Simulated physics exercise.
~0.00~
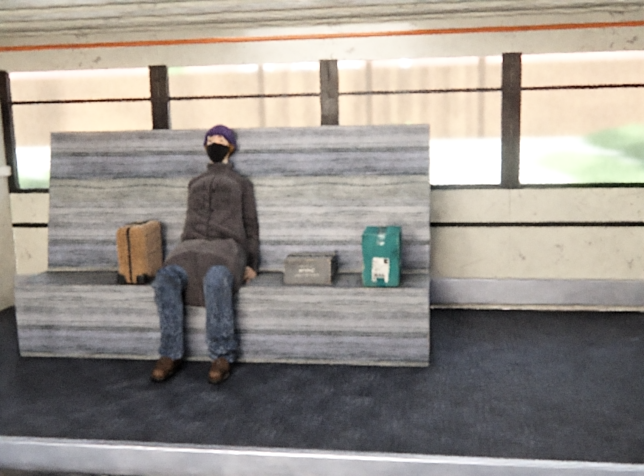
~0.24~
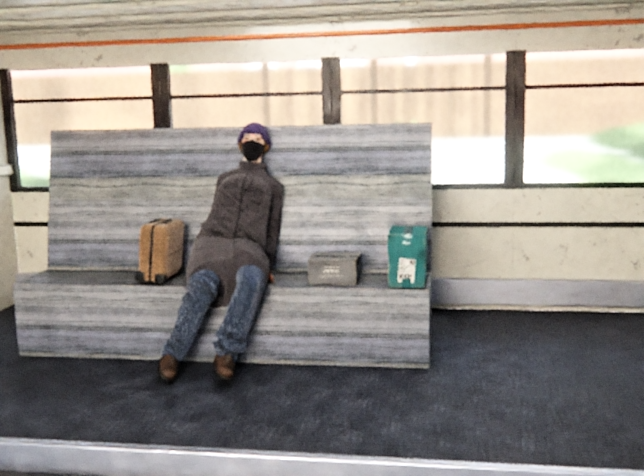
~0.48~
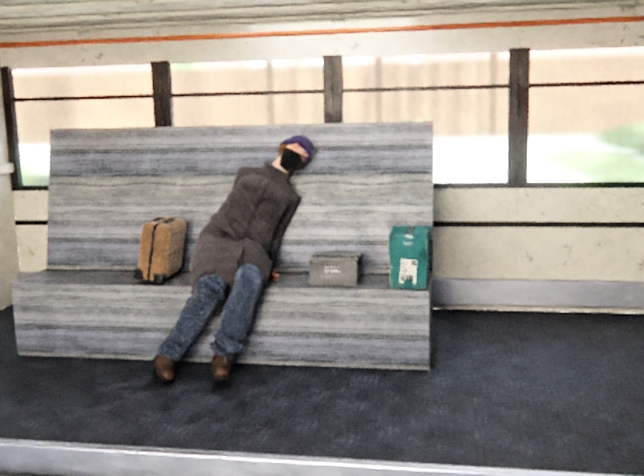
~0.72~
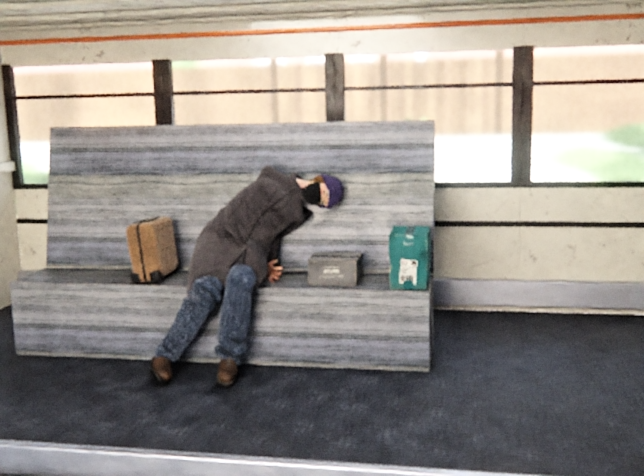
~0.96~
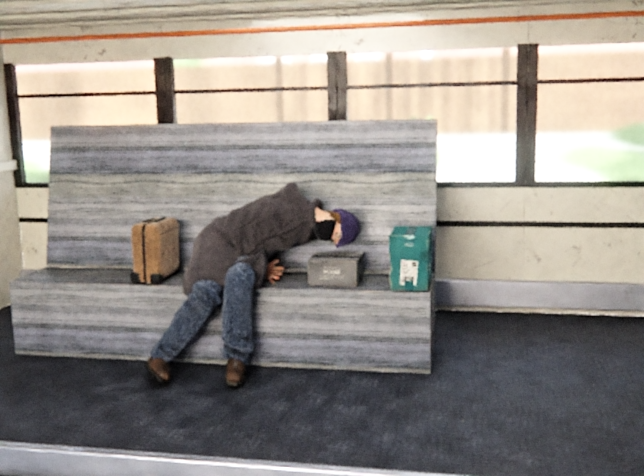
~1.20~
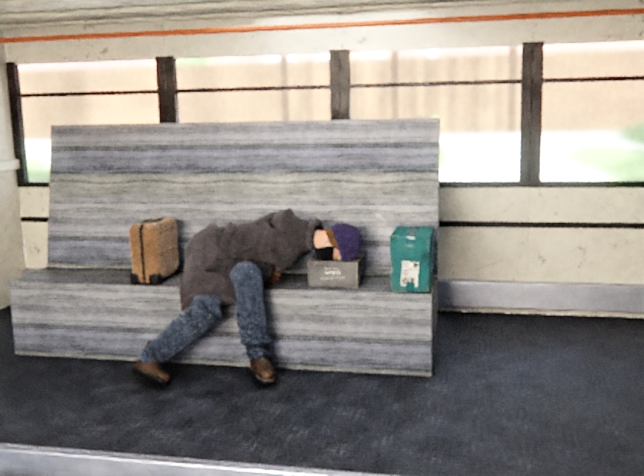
At the start, a masked figure in a purple cap, dark coat and jeans sits upright on a long grey bench, with a brown case to the left and a grey carton and teal pack to the right. The bags and the person shift a little to the right along the seat. The figure then tips sideways to the right, head leading, while the bags barely move. The torso folds down toward the carton as the feet stay on the floor. Finally the person lies slumped along the bench, head resting by the carton, legs slanting left, and all three bags remain on the seat.
